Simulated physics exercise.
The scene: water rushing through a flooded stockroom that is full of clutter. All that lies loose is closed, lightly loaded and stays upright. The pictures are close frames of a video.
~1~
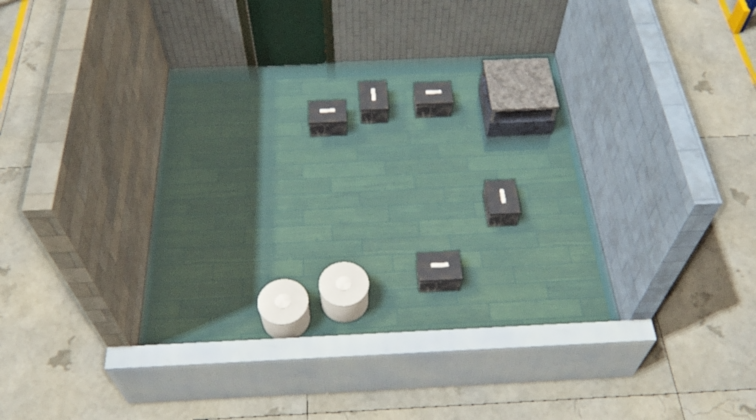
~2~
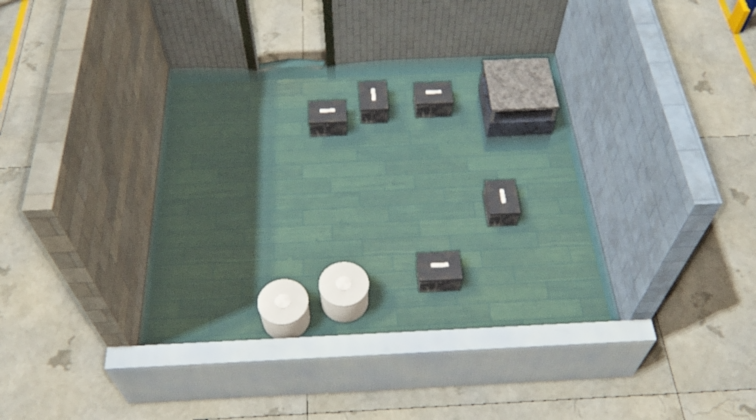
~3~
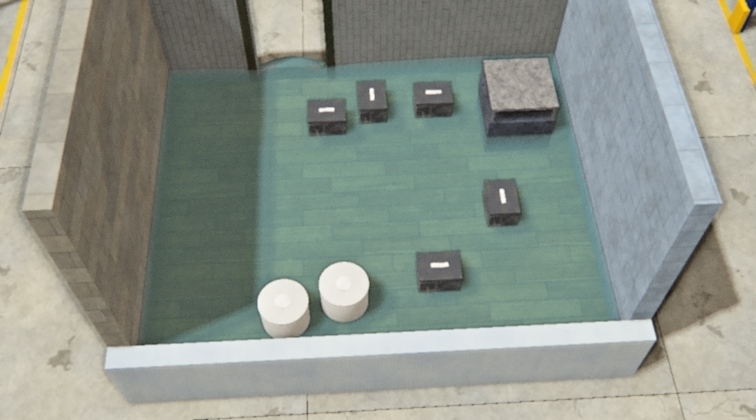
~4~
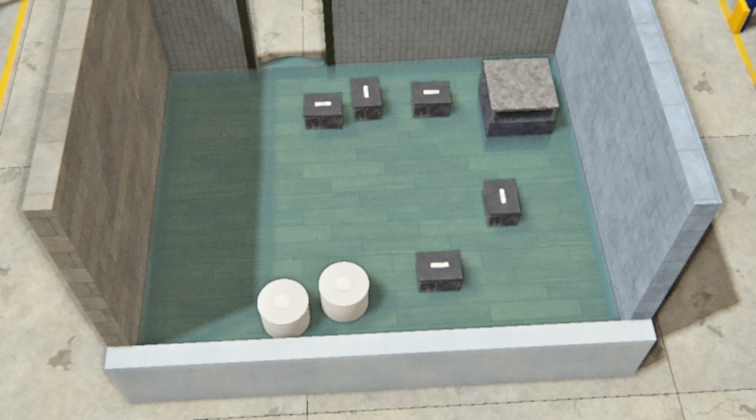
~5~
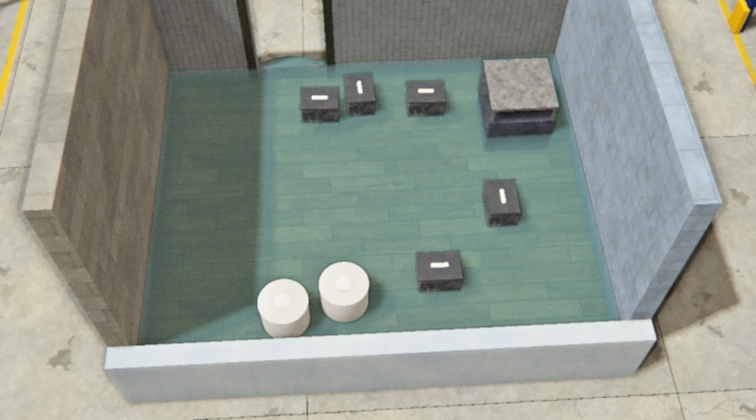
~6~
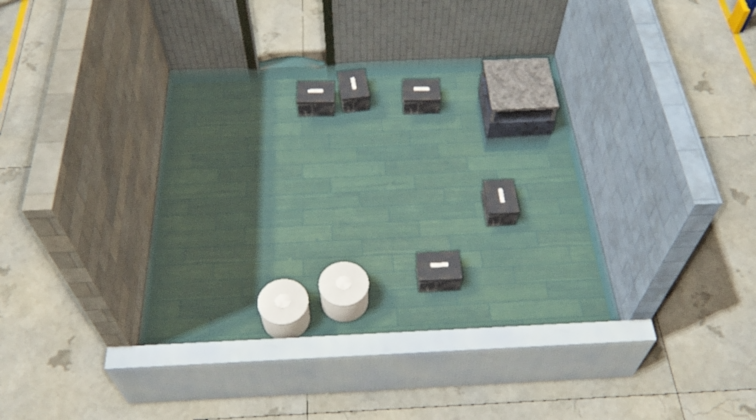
A walled room with a greenish flooded floor lost the dark door in its back wall, then three dark boxes near the opening drifted slightly left and back while two white drums stayed put.
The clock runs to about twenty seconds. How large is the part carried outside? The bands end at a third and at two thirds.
It is between one and two thirds.
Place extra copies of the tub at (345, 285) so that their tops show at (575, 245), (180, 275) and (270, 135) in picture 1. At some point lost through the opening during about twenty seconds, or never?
In that order: Inside, kept in, carried outside.
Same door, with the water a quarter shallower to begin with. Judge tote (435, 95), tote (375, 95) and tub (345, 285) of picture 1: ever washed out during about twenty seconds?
As listed: Gone, through, kept in.
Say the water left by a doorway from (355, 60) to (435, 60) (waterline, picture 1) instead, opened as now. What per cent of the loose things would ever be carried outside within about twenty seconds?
I make it 60 per cent.
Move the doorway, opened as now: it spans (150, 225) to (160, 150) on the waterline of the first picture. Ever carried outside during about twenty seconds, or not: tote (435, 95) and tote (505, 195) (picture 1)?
In turn: Still in, inside.
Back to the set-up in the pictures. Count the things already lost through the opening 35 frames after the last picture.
I count 3.
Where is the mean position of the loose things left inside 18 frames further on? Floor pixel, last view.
Around (368, 268).
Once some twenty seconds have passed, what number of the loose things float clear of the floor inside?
I count 4.
A moment on, 1 of 7 are out; 6 afloat.
Next, 3 of 7 are out; 4 afloat.
Later, 3 of 7 are out; 4 afloat.
In the end, 3 of 7 are out; 4 afloat.
